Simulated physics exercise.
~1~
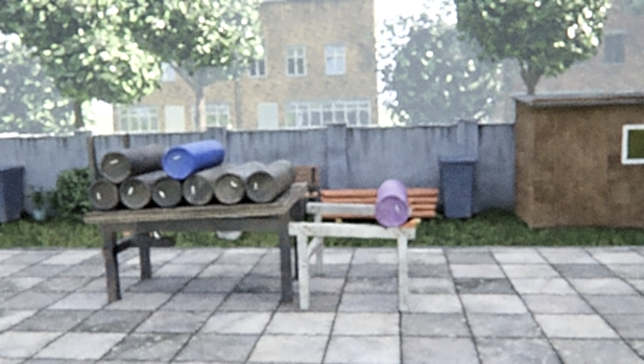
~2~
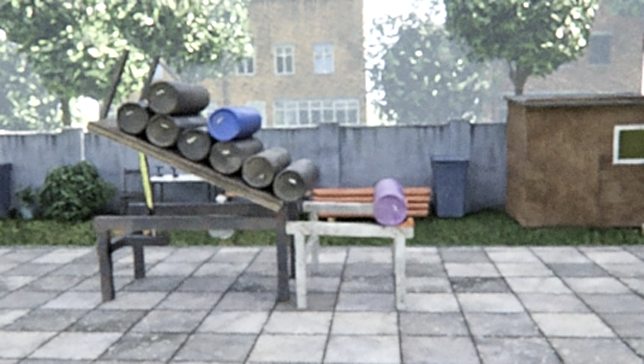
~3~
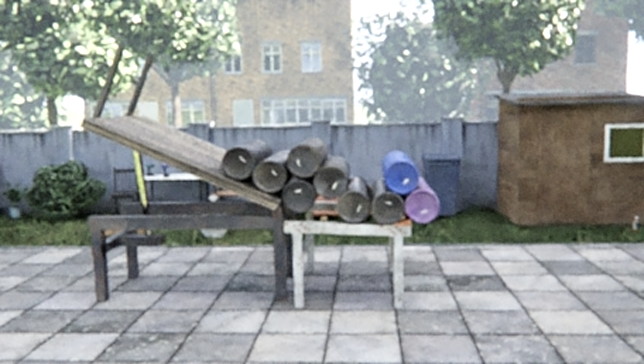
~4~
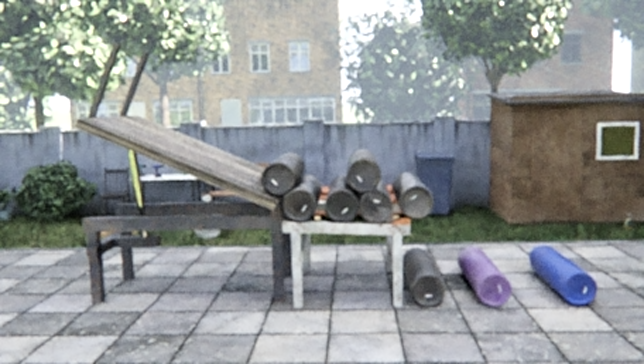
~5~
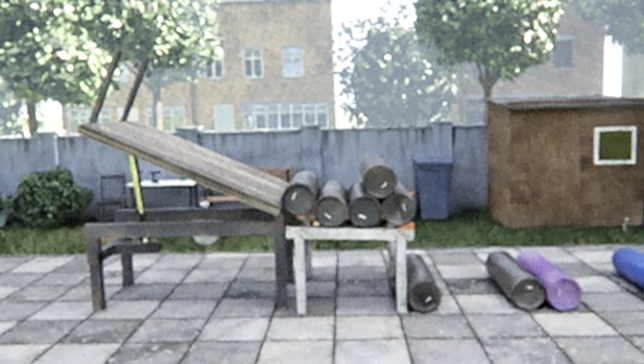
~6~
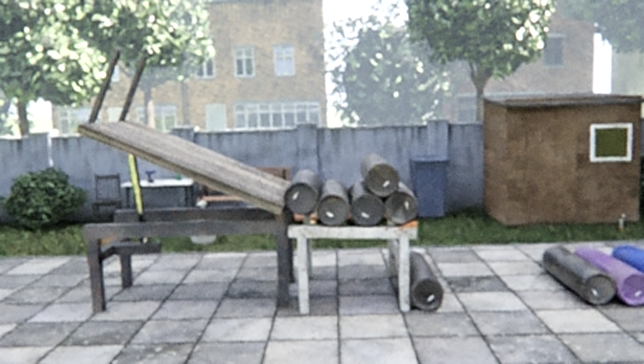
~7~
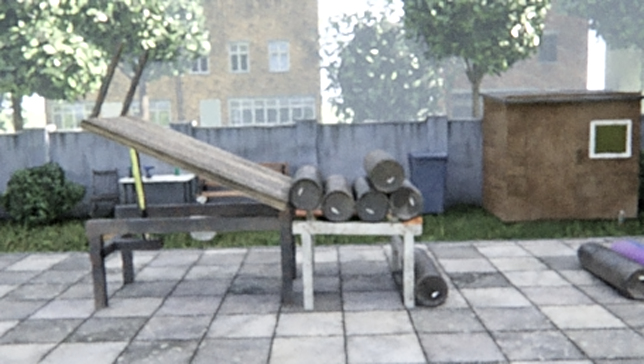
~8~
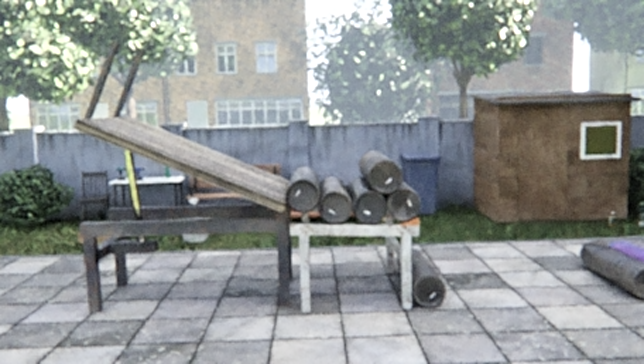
Wooden deck tilting up and rolling dark, blue and purple cylinders onto a pale rack, several spilling right onto the paving.
